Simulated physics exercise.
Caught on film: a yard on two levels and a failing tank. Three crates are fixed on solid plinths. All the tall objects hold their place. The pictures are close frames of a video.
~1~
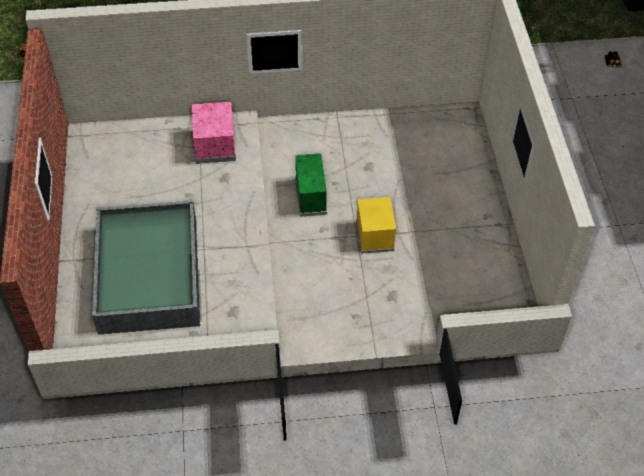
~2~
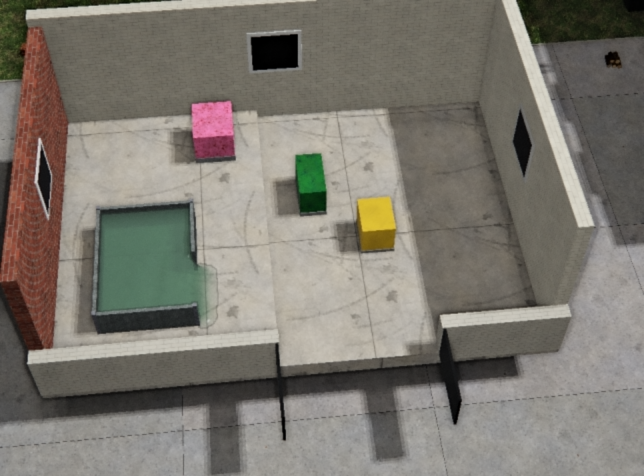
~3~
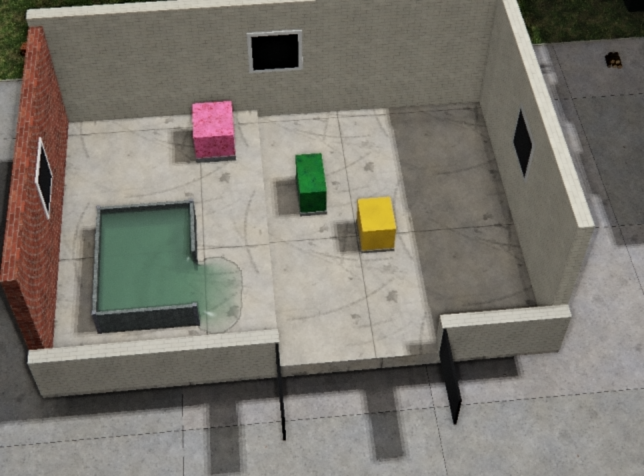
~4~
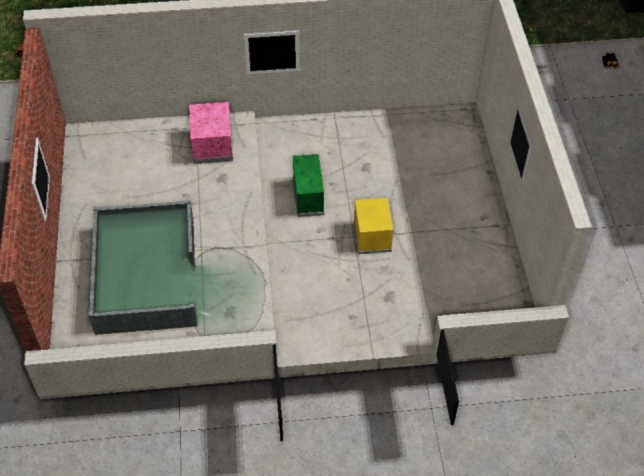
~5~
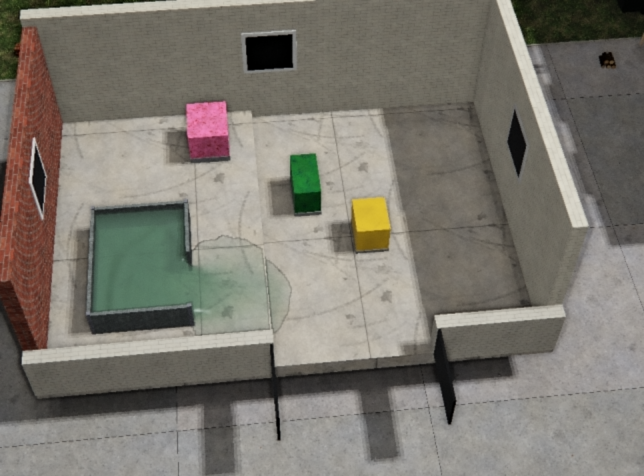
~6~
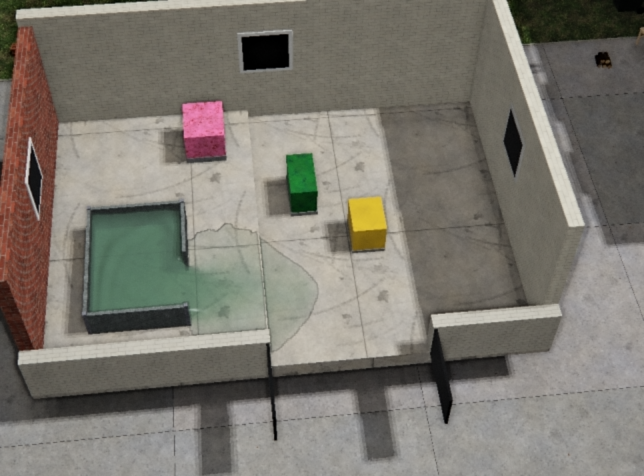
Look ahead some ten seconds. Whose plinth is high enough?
The yellow crate is soaked; the pink crate keeps dry; the green crate keeps dry.
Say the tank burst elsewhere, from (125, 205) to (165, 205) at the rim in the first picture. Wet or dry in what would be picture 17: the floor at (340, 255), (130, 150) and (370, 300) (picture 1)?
One after the other: Not flooded, flooded, free of water.
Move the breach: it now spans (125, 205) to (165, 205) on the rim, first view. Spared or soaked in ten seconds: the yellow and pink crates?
Then: The yellow crate is safe, the pink crate is topped.
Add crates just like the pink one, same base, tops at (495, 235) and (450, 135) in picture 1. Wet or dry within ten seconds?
In that order: Is soaked, is spared.
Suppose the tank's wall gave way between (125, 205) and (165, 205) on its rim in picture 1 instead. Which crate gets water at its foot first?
I say the crate marked pink.
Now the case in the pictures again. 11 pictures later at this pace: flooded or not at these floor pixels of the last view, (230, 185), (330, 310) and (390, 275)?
As listed: Dry, wet, awash.
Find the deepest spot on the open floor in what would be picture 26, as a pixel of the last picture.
At about (510, 314).
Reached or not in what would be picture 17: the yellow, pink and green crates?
Then: At yellow reached, at pink no, at green reached.
A moment on, water covers 20 % of the floor; the yellow crate water round its plinth, the pink crate not reached, the green crate water round its plinth.
Next, water covers 30 % of the floor; the yellow crate water round its plinth, the pink crate not reached, the green crate water round its plinth.
Then, water covers 40 % of the floor; the yellow crate water round its plinth, the pink crate not reached, the green crate water round its plinth.
Later, water covers 60 % of the floor; the yellow crate water round its plinth, the pink crate not reached, the green crate water round its plinth.
In the end, water covers 65 % of the floor; the yellow crate was topped, the pink crate stayed above the water, the green crate stayed above the water.
